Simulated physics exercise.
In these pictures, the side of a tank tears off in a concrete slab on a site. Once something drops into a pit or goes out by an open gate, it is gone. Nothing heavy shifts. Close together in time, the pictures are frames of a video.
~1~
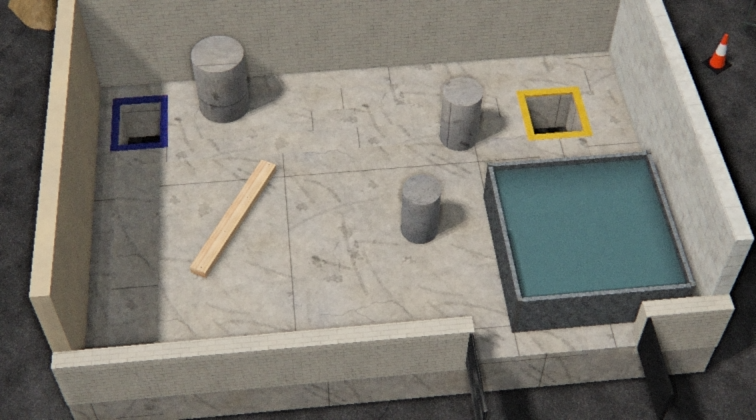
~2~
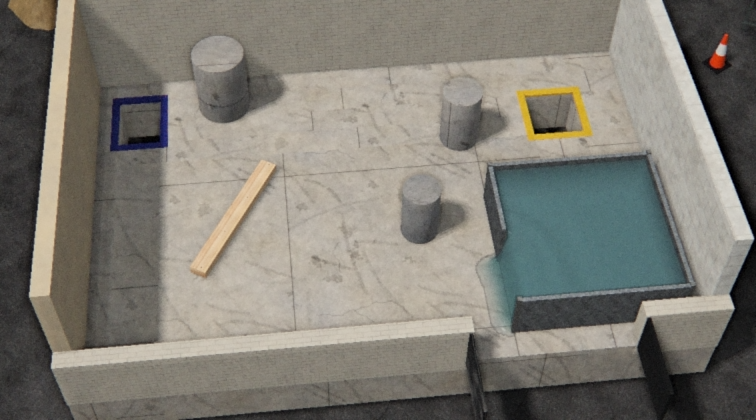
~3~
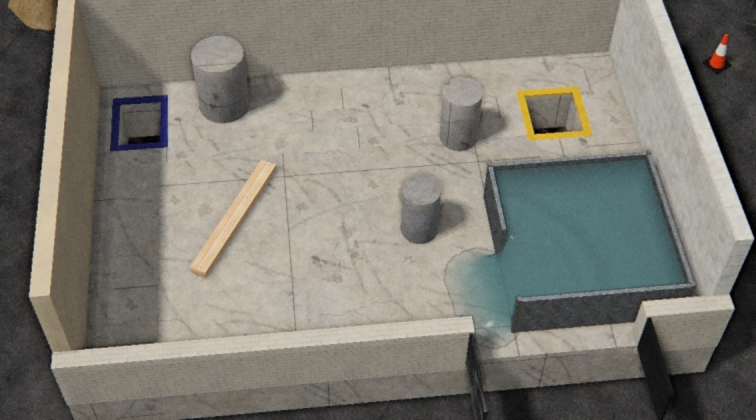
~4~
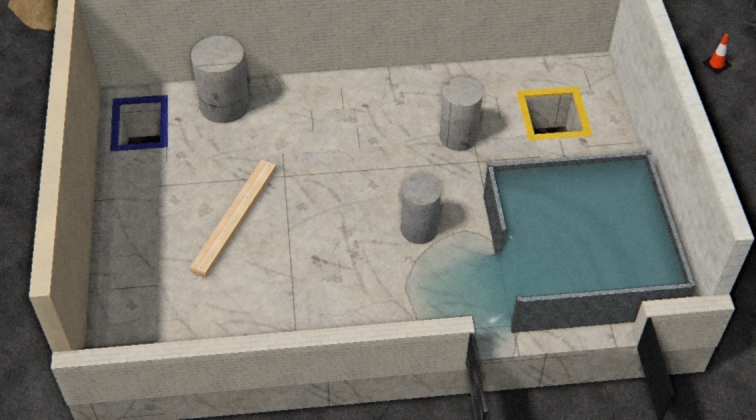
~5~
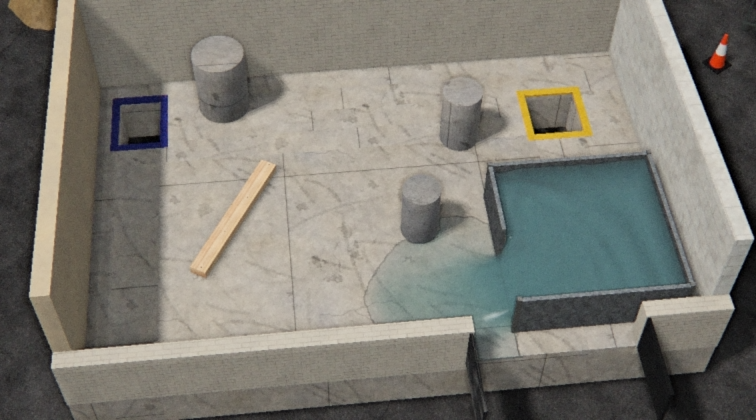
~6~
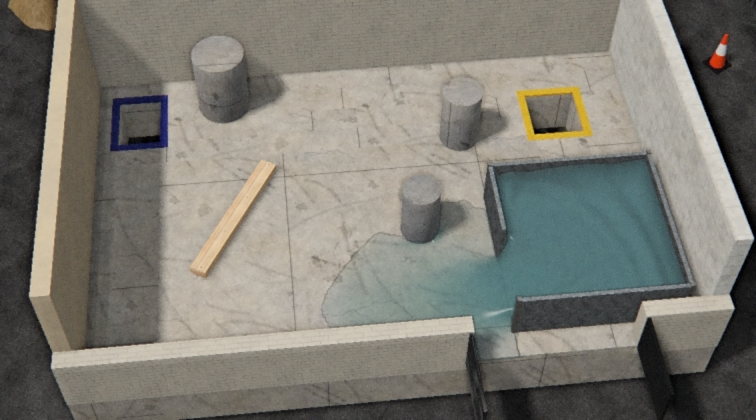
On a walled concrete slab, an open tank's side breaking open and water spreading left across the floor past a short cylinder.
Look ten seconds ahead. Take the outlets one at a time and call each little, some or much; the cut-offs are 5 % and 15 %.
In order: The gate catches some; the blue pit catches much; the yellow pit catches little.
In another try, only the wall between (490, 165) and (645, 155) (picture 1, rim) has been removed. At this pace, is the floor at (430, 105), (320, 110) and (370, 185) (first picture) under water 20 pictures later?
Note, points one to three: Reached and soaked / reached and soaked / reached and soaked.
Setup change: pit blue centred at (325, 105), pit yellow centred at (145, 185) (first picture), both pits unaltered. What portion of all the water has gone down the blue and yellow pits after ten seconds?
I reckon blue ends up with 6 percent and yellow with 25 percent.
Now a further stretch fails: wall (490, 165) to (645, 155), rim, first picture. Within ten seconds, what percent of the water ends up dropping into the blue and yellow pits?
Blue 6 %, yellow 55 %.
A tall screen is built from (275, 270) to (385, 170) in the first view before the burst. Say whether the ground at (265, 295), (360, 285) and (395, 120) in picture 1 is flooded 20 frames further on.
Going spot by spot: Drenched, then drenched, then high and dry.
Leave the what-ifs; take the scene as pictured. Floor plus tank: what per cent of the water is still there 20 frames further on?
About 96 per cent.
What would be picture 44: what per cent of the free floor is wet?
My estimate is near 70 per cent.
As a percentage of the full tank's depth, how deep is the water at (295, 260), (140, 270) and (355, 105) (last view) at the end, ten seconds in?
In the order asked, some 12, 12 and 10 in a hundred.
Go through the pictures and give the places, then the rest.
The first frame shows the open tank at (587, 226) is whole and still.
In the second frame, water pours out at (510, 286) and has run to (488, 260).
In the third frame, the front is at (455, 263), out from the gap at (510, 286).
In the fourth frame, water pours out at (509, 287) and has run to (413, 284).
In the fifth frame, the front is at (371, 294), out from the gap at (509, 287).
In the sixth frame, the front is at (331, 316), out from the gap at (510, 287).
A moment on, water covers 25 % of the floor; the gate 1 %, the blue pit 0 %, the yellow pit 0 %.
Next, water covers 35 % of the floor; the gate 3 %, the blue pit 0 %, the yellow pit 0 %.
Then, water covers 50 % of the floor; the gate 5 %, the blue pit 0 %, the yellow pit 0 %.
Later, water covers 70 % of the floor; the gate 7 %, the blue pit 7 %, the yellow pit 0 %.
In the end, water covers 90 % of the floor; the gate 8 %, the blue pit 18 %, the yellow pit 1 %.
